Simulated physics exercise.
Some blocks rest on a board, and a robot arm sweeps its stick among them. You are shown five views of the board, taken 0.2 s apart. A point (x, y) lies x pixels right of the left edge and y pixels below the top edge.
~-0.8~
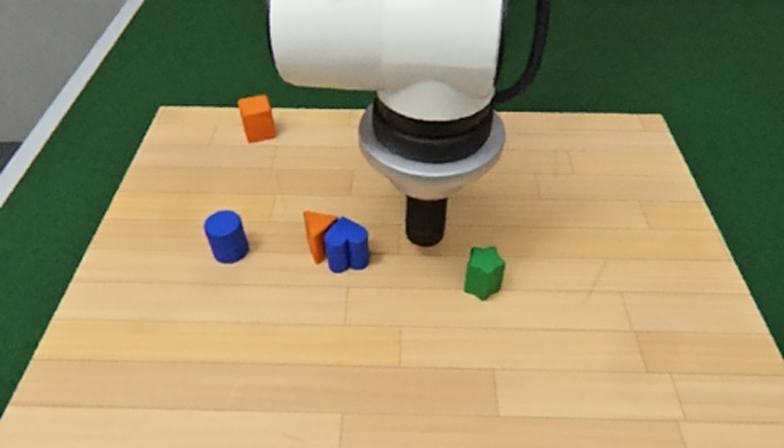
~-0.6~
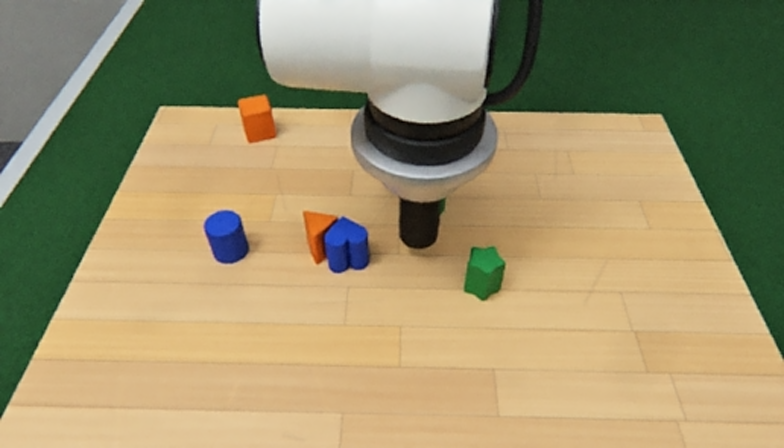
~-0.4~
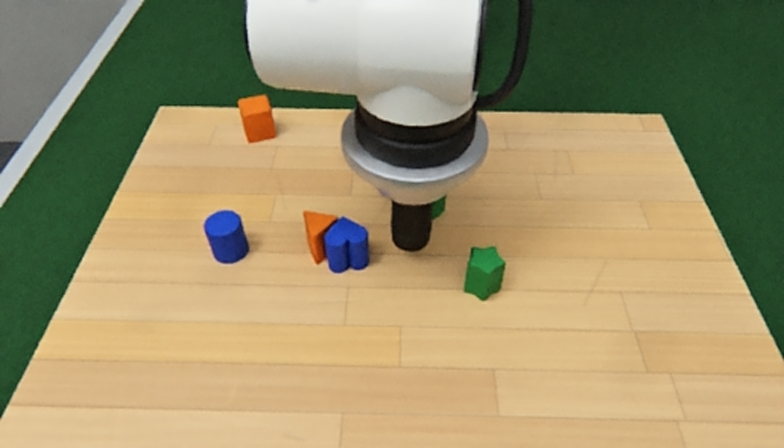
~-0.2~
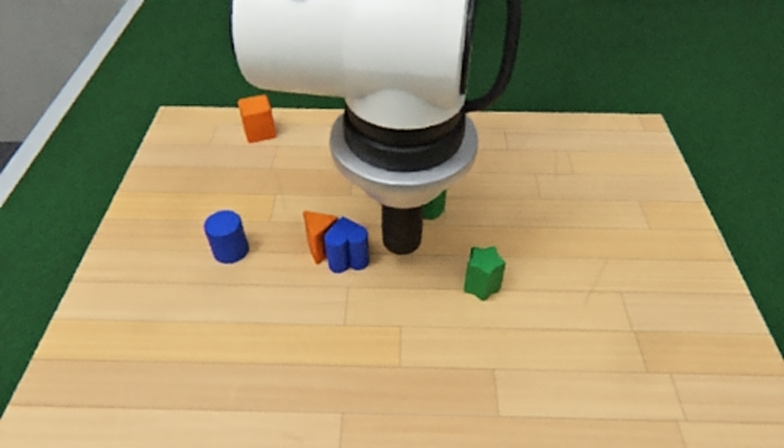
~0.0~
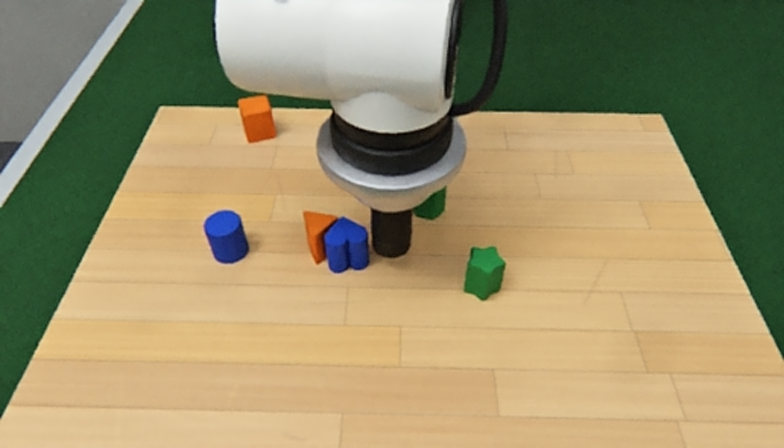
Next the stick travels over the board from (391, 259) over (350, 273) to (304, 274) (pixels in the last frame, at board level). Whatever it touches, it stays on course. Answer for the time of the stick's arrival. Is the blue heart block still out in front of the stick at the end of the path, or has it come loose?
I expect it to be in front.
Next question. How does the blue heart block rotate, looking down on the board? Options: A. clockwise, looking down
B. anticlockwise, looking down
My pick is A.
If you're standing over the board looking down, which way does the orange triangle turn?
Turns clockwise.
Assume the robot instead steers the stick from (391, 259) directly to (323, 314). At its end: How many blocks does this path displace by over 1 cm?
Shifted over 1 cm: One.
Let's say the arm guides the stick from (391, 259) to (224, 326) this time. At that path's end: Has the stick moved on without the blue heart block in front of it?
In short: Yes.
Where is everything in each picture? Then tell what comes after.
The first picture shows tip of the stick at (425, 234), middles of tops, orange triangle at (318, 220), blue heart block at (346, 232), green six-sided block hidden.
The second picture shows stick at (418, 236), nothing pushed.
The third picture shows stick at (411, 238), nothing pushed.
The fourth picture shows stick at (402, 241), nothing pushed.
The fifth picture shows stick at (391, 245), orange triangle at (318, 220), blue heart block at (346, 232), green six-sided block hidden.
On the path given first. Halfway along, stick at (348, 259); orange triangle at (302, 215), turned 30° clockwise; blue heart block at (309, 235), turned 40° clockwise.
At the end, stick at (302, 260); orange triangle at (297, 212), turned 65° clockwise; blue heart block at (273, 230), turned 85° clockwise; green six-sided block unmoved.
